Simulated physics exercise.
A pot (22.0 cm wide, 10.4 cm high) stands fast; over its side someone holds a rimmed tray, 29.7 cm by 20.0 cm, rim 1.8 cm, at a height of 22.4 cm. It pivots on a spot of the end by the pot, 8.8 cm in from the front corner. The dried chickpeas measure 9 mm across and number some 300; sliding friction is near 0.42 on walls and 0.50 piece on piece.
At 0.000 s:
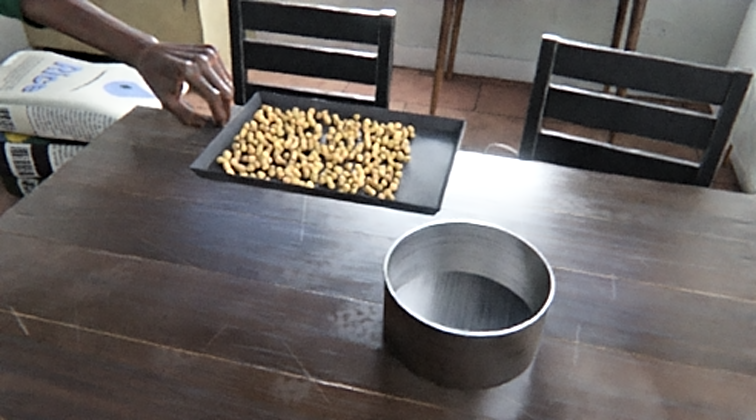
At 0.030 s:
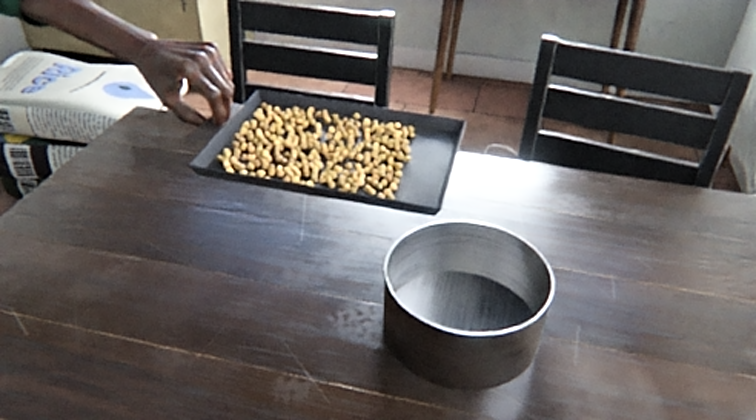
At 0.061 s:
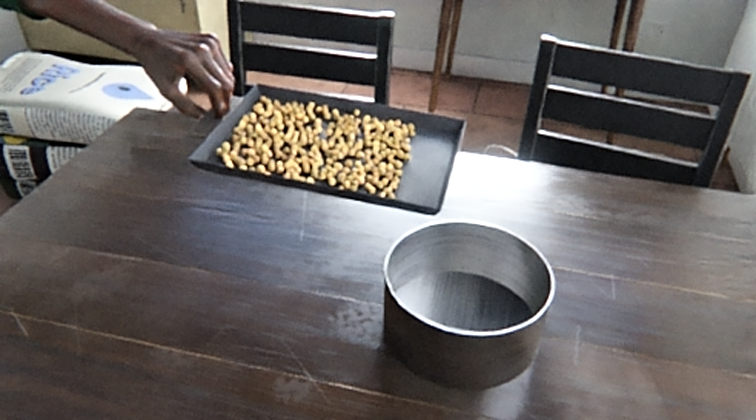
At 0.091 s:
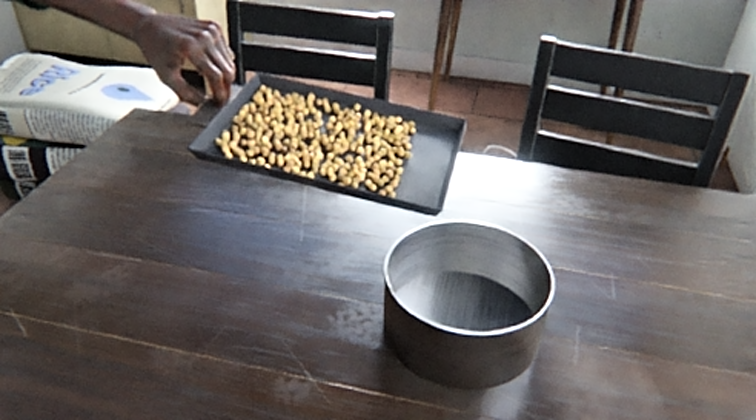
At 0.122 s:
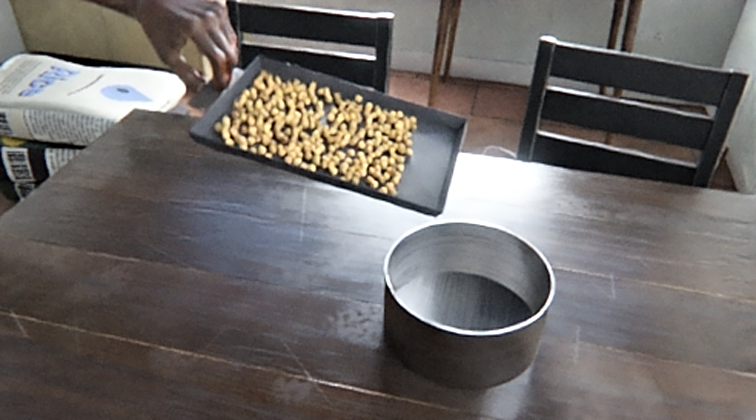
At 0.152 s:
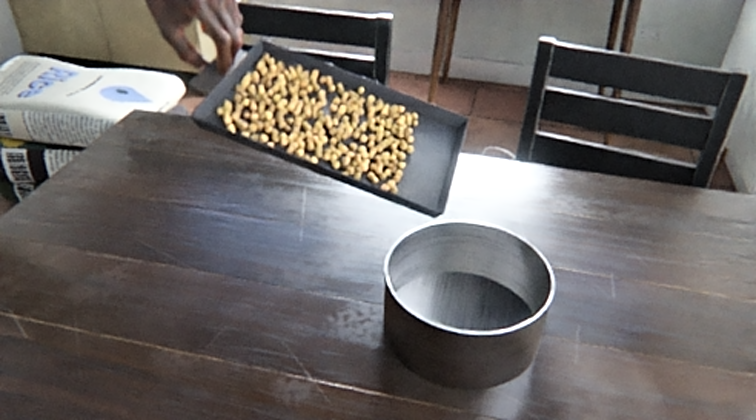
On a dark wooden table with a round metal pot, a hand held a black tray of small tan pieces and steadily raised its left end, slanting it down to the right beside the pot.
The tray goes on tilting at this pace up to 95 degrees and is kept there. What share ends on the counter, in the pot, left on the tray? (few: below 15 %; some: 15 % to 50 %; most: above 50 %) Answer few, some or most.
On the counter: Few; in the pot: Most; left on the tray: Few.
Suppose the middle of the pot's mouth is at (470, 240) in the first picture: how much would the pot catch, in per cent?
About 60 per cent.
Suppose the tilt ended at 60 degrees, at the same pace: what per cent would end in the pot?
In that case some 65 per cent.
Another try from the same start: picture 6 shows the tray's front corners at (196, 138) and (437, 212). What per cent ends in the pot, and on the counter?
Pot 95, counter 5.
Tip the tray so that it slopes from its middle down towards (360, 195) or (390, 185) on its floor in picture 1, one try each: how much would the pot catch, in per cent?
About 55 and 90 per cent.
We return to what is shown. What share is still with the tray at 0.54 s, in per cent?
Some 80 per cent of the load.
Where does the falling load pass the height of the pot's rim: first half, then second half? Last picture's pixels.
First near (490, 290), later near (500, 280).
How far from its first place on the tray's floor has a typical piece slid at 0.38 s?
Roughly 3 cm.
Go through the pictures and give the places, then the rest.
Tray tilt 0 degrees, front corners at (198, 165) and (436, 204); middle of the pieces at (323, 148); pot at (468, 271), in the first picture.
Tray tilt 1 degrees, front corners at (197, 163) and (436, 204); middle of the pieces at (323, 147), in the second picture.
Tray tilt 3 degrees, front corners at (197, 157) and (436, 204); middle of the pieces at (323, 143), in the third picture.
Tray tilt 6 degrees, front corners at (196, 146) and (437, 205), lowest corner right front; middle of the pieces at (324, 137), in the fourth picture.
Tray tilt 11 degrees, front corners at (197, 131) and (438, 206), lowest corner right front; middle of the pieces at (325, 128), in the fifth picture.
Tray tilt 16 degrees, front corners at (199, 114) and (439, 207), lowest corner right front; middle of the pieces at (328, 119); pot at (469, 271). Its pace works out near 175 degrees a second, in the sixth picture.
Then, at 0.38 s, tilt 55 degrees; the tray holds 100 %, the pot 0 %.
Then, at 0.54 s, tilt 83 degrees; the tray holds 80 %, the pot 0 %.
After 0.82 s, tilt 95 degrees; the tray holds 0 %, the pot 95 %.
By 1.5 s all is still; counter 5 %, pot 95 %, tray 0 %.
